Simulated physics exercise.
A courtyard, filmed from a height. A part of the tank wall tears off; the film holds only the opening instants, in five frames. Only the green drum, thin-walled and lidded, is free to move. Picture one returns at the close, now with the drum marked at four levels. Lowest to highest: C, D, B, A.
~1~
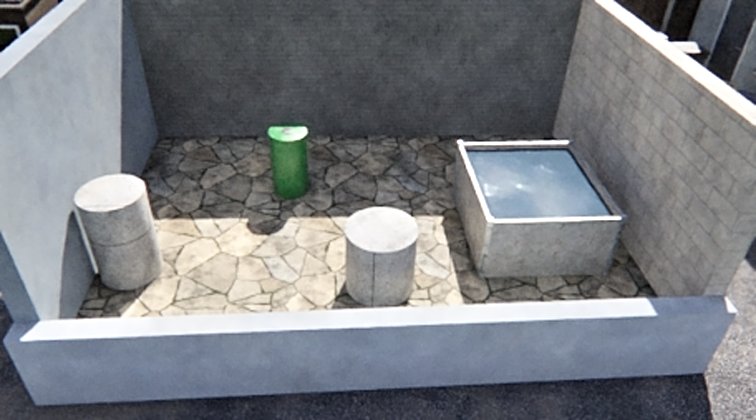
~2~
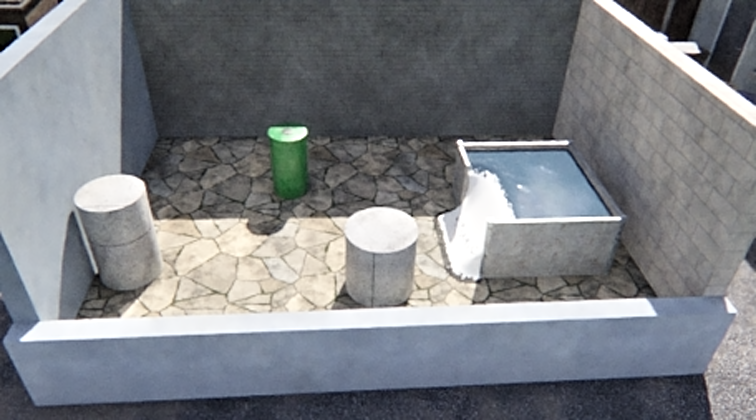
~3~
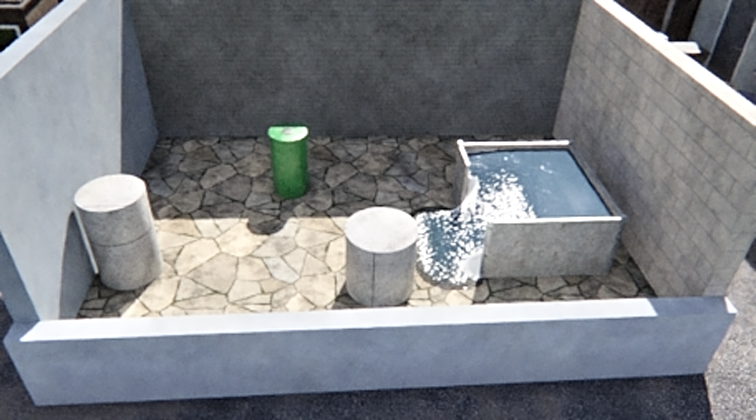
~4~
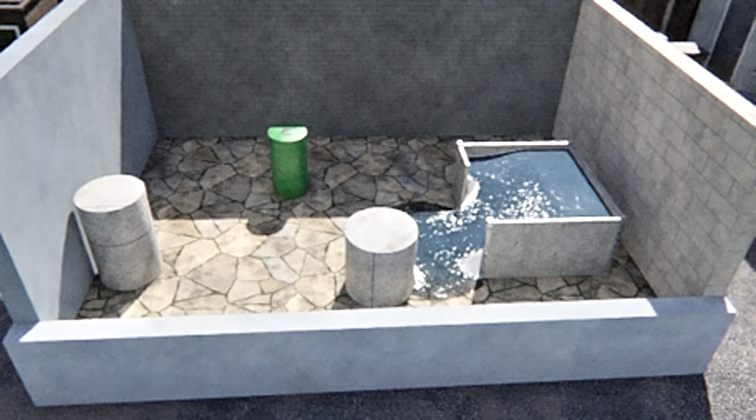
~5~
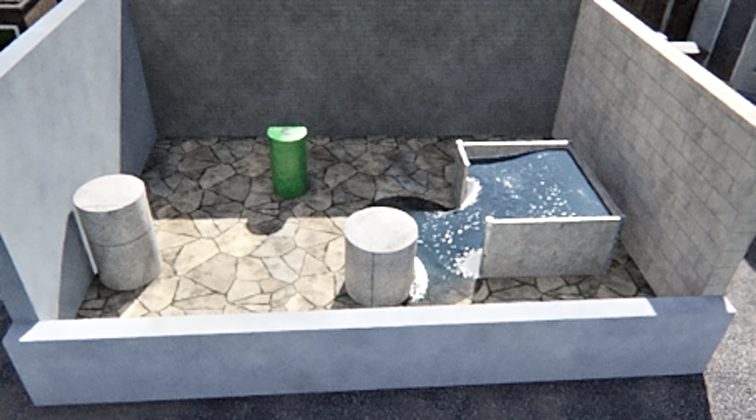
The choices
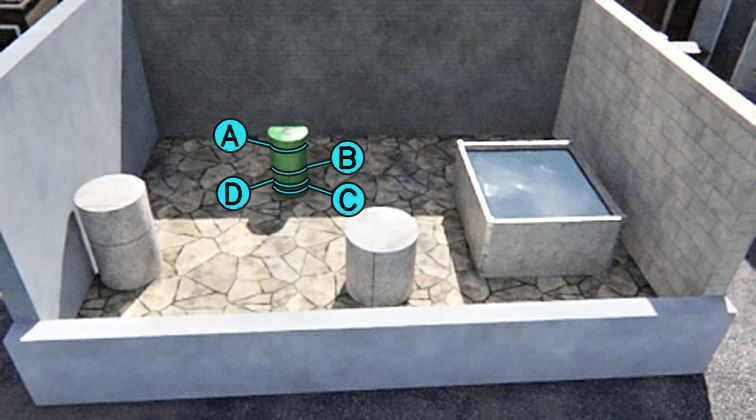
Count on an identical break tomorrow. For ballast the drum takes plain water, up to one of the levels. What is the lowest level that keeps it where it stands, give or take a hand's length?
Line B.
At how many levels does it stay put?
Two.
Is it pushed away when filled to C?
Yes, it does.
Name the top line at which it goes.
D it is.
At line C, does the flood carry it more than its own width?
Yes, it does.
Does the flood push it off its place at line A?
No, not at all.
In cyan, A at (287, 151); B at (289, 173); C at (290, 192); D at (290, 186); from the bottom up C, D, B, A.
Choosing A, it does not move.
Choosing B, it does not move.
Choosing C, it is pushed about 3 times its own width away.
Choosing D, it is pushed about its own width away.
